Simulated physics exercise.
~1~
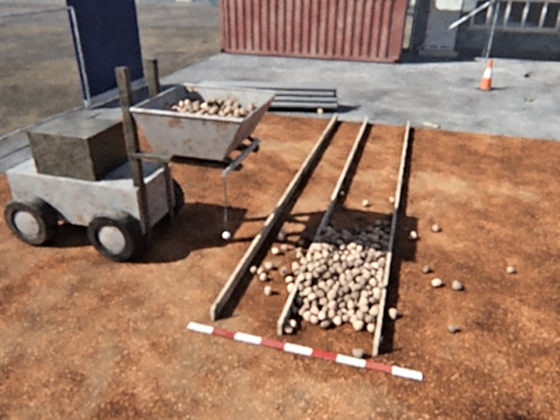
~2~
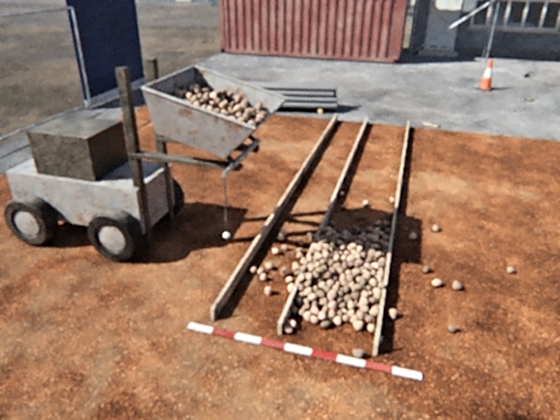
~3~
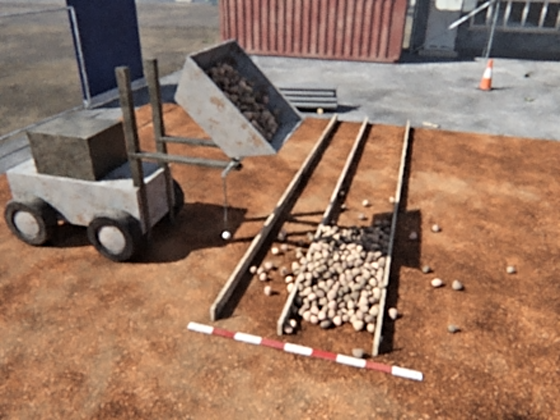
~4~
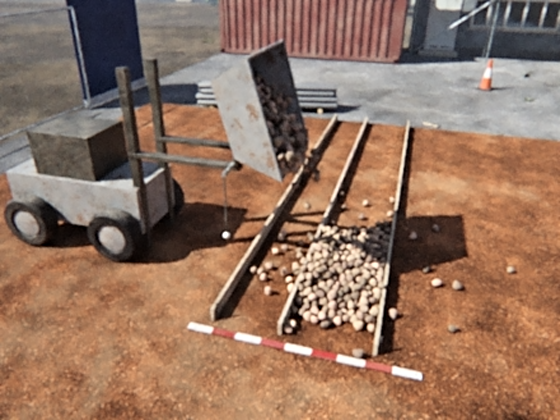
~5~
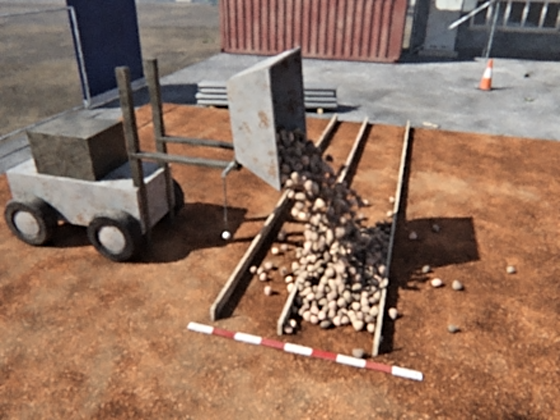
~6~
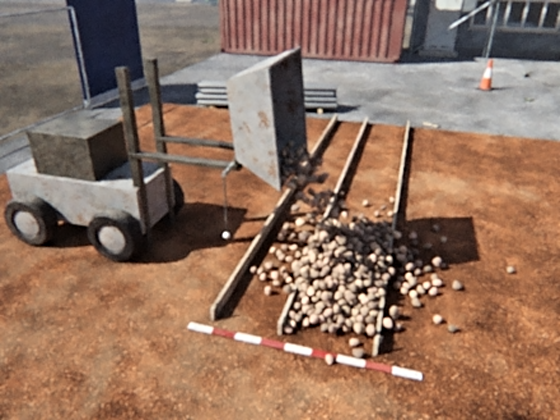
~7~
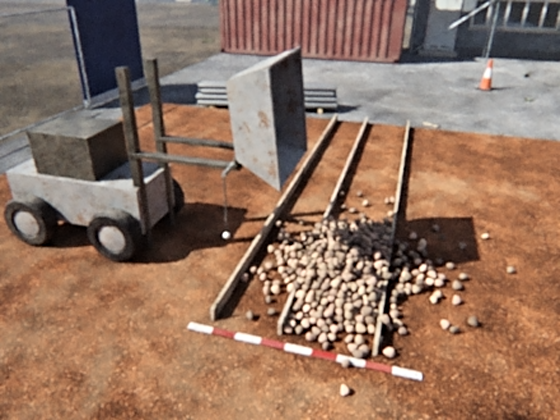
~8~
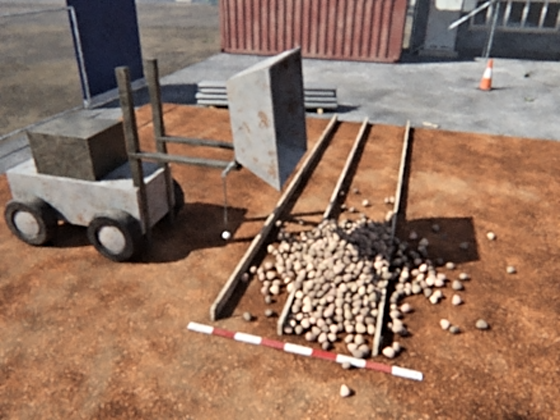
A yard of rust-coloured ground beside grey paving is seen from above at an angle, with a reddish corrugated container and an orange cone behind. On the left stands a pale wheeled cart holding a raised grey skip of stones; to its right, three long boards form two bays, with a loose heap already lying mostly in the right-hand bay. The skip tips steadily to the right until its floor is nearly upright. Stones pour onto the heap, which spreads over the boards, and some roll beyond them. Finally the emptied skip stays tilted above the broader pile.
